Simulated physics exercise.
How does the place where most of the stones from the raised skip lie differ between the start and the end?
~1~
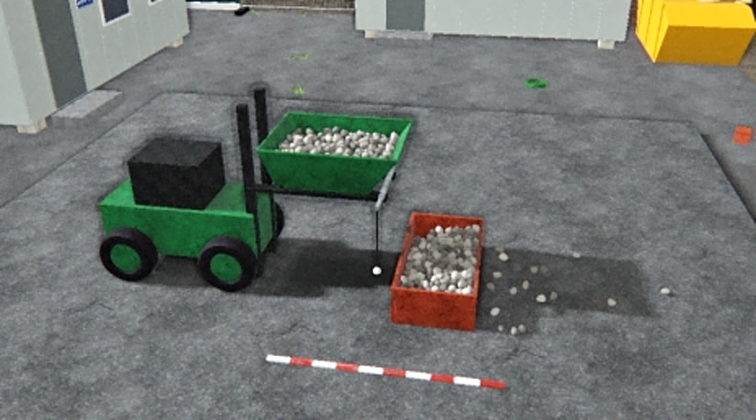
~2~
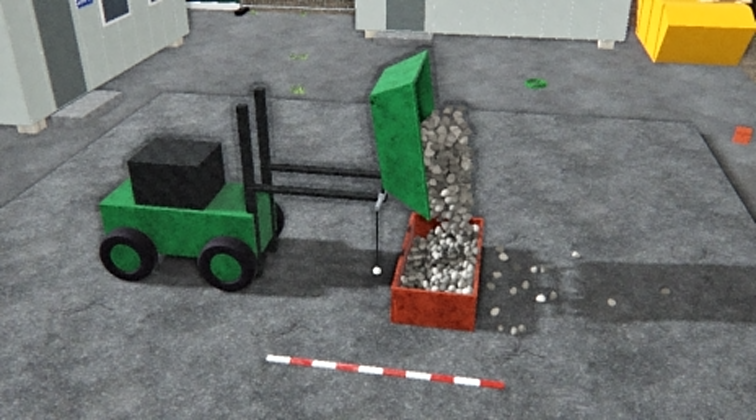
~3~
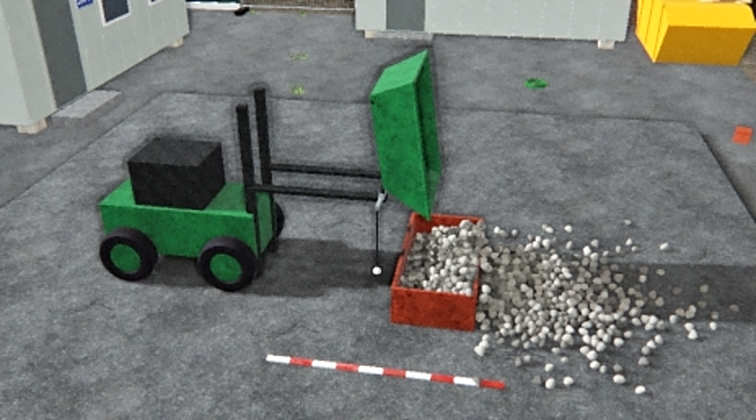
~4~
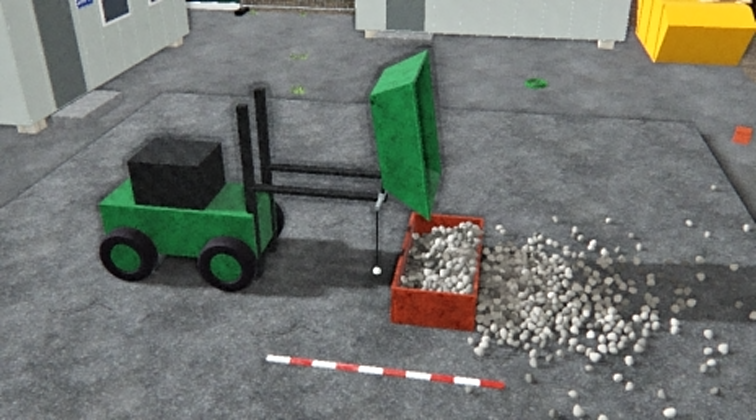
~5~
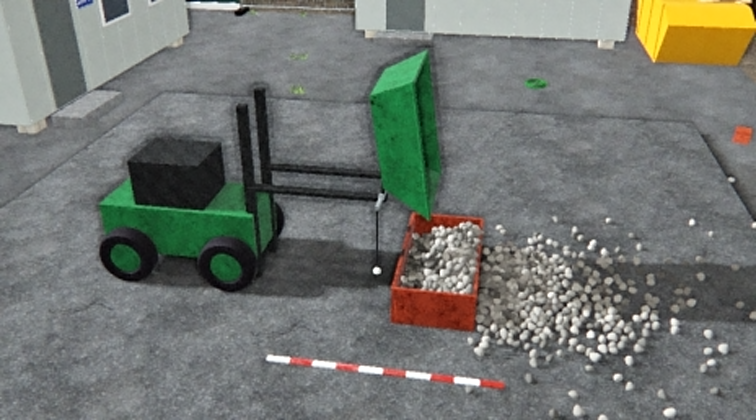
At the start they are held in the raised green skip to the left of the red bin. At the end most of them lie lower down and farther right, spread over the ground beside the bin.
